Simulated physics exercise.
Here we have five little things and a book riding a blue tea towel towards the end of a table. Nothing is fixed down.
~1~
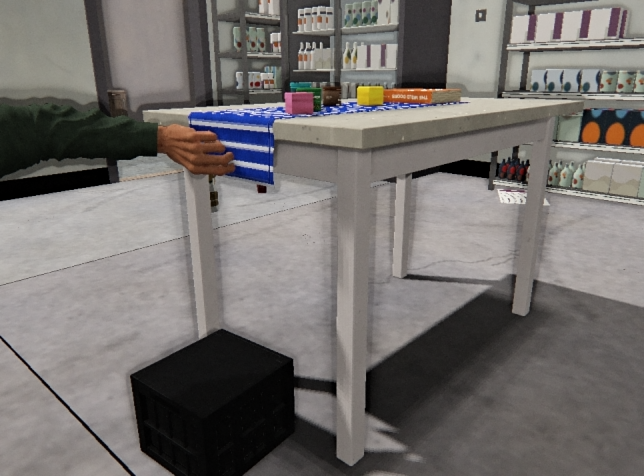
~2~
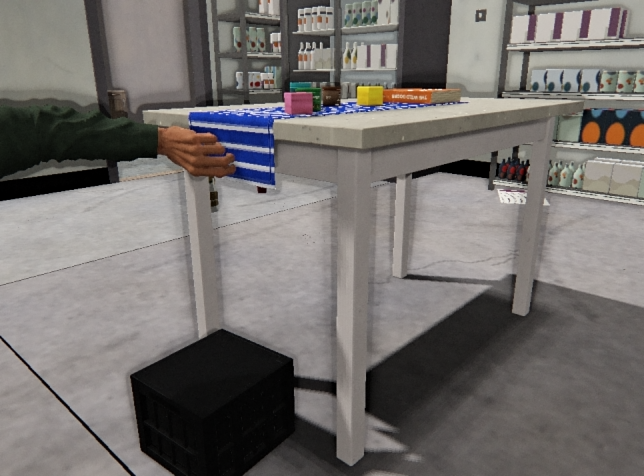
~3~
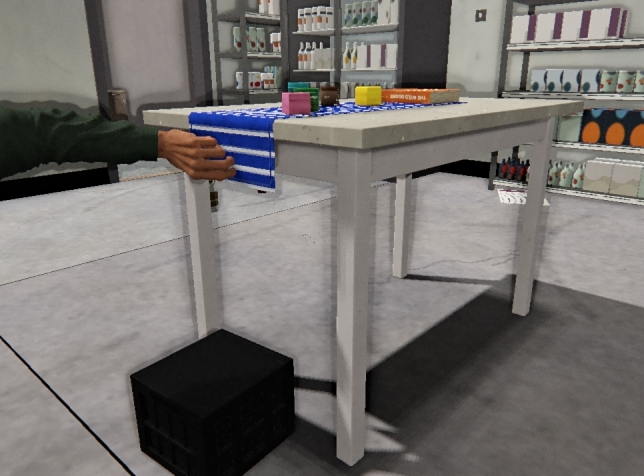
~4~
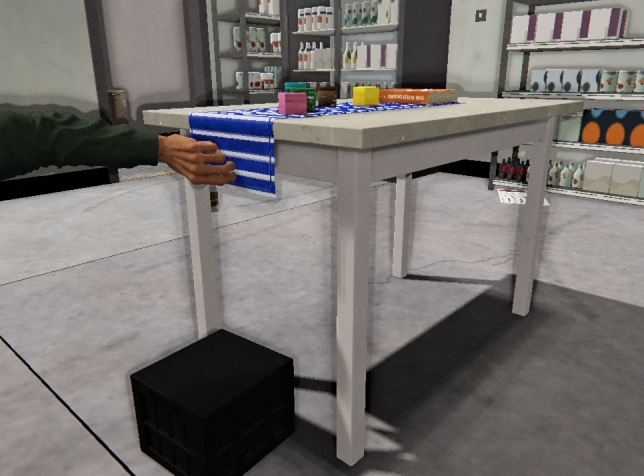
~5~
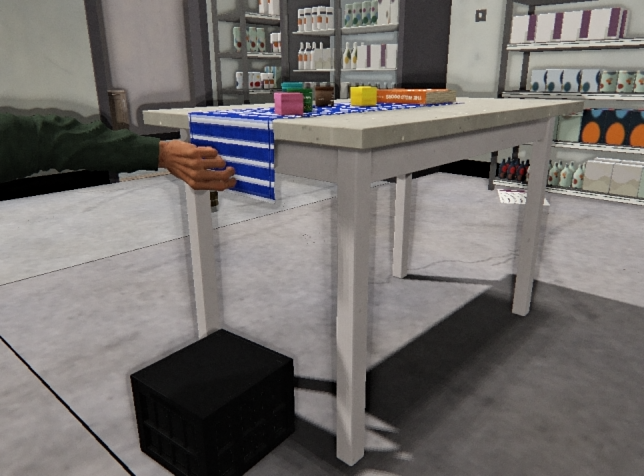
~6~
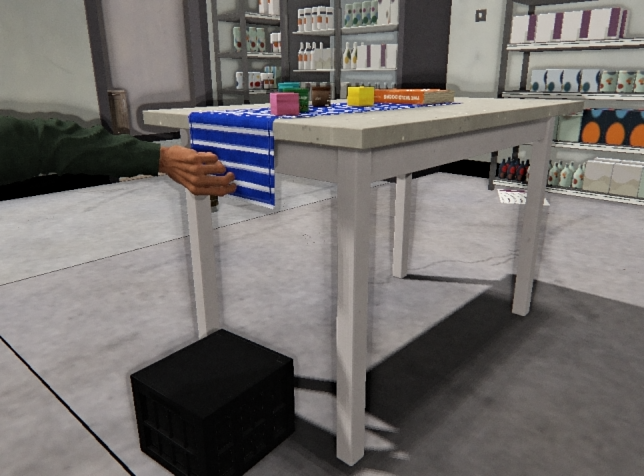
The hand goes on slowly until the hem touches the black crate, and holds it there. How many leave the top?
The answer is four.
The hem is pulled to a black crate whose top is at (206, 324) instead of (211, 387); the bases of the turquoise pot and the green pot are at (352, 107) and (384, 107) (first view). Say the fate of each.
The turquoise pot survives; the green pot does not fall.
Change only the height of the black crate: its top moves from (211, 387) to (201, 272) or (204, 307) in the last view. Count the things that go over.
The count: 1 and 2.
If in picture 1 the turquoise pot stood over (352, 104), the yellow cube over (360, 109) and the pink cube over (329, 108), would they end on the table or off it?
The turquoise pot holds on, the yellow cube drops off, the pink cube comes down.
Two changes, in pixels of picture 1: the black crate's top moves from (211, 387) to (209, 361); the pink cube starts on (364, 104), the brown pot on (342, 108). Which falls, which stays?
The pink cube remains up, the brown pot falls.
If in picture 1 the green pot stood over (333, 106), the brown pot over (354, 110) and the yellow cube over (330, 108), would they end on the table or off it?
The green pot drops off; the brown pot falls; the yellow cube goes over.
Early on, hem near (234, 288); pink cube and green pot gone.
Midway, hem on the crate; pink cube, green pot, turquoise pot and brown pot gone.
Finally, hem on the crate; pink cube, green pot, turquoise pot and brown pot gone. Over the edge go four.
